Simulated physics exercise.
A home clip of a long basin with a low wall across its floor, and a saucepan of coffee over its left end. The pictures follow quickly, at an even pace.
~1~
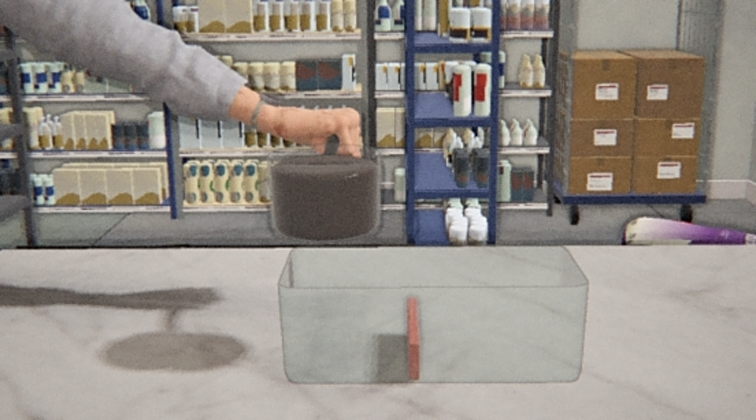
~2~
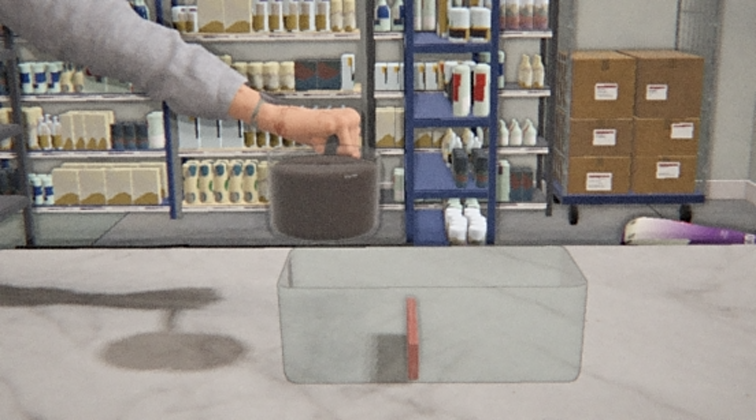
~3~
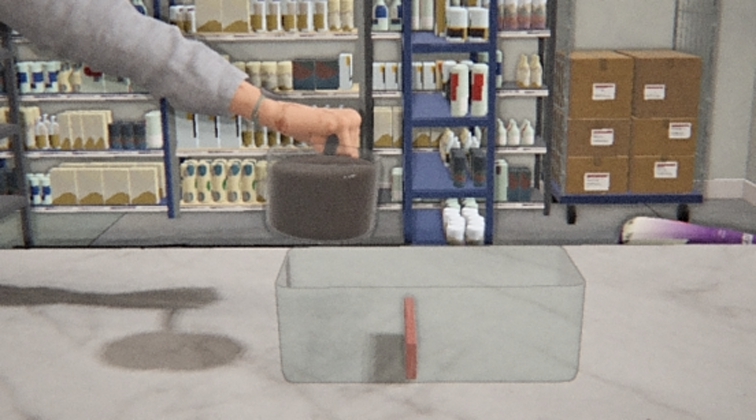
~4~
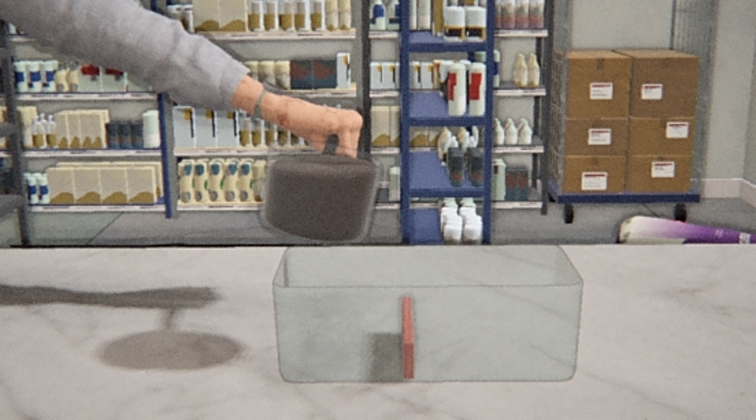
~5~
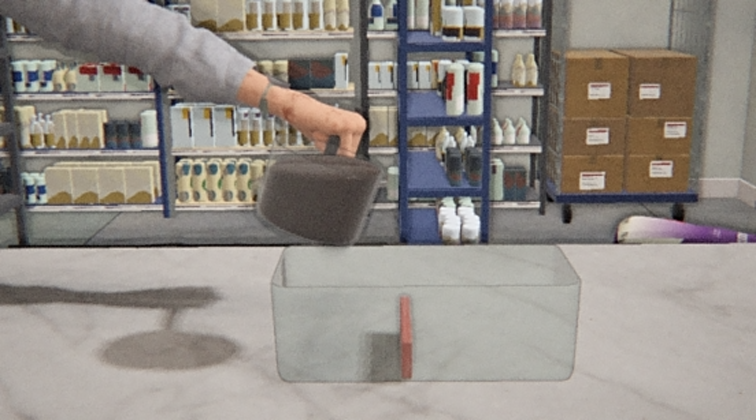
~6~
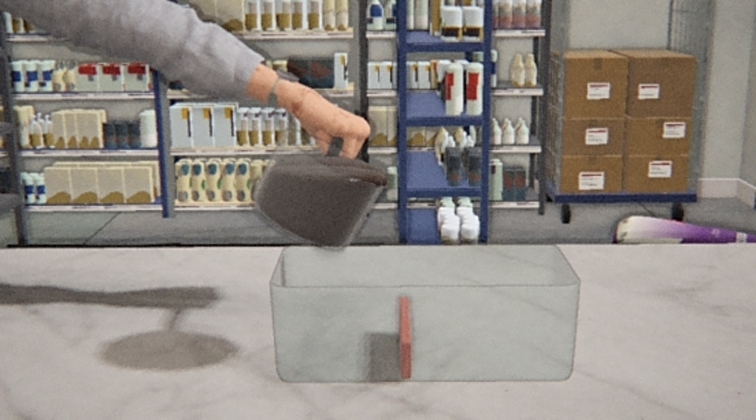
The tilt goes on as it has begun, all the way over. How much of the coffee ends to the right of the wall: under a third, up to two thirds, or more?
It comes to over two thirds.
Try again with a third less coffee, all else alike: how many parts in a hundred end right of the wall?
Roughly 80 in a hundred.
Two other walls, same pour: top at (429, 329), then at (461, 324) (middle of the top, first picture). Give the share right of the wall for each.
About 60 and 10 per cent.
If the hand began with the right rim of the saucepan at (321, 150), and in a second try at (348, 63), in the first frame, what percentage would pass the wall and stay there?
Near 5 % and 80 %.
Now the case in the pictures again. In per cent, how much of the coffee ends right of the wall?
About 85 per cent.
A moment on, the saucepan is tipped on its side and 53 per cent is still to pour, 1 is left of the wall and 23 right of it.
Next, the saucepan is tipped on its side and 17 per cent is still to pour, 8 is left of the wall and 69 right of it.
Then the saucepan is tipped on its side and 6 per cent is still to pour, 8 is left of the wall and 84 right of it.
Later the saucepan is tipped on its side and 2 per cent is still to pour, 10 is left of the wall and 87 right of it.
At rest 12 per cent lies left of the wall, 87 right of it and 0 outside.
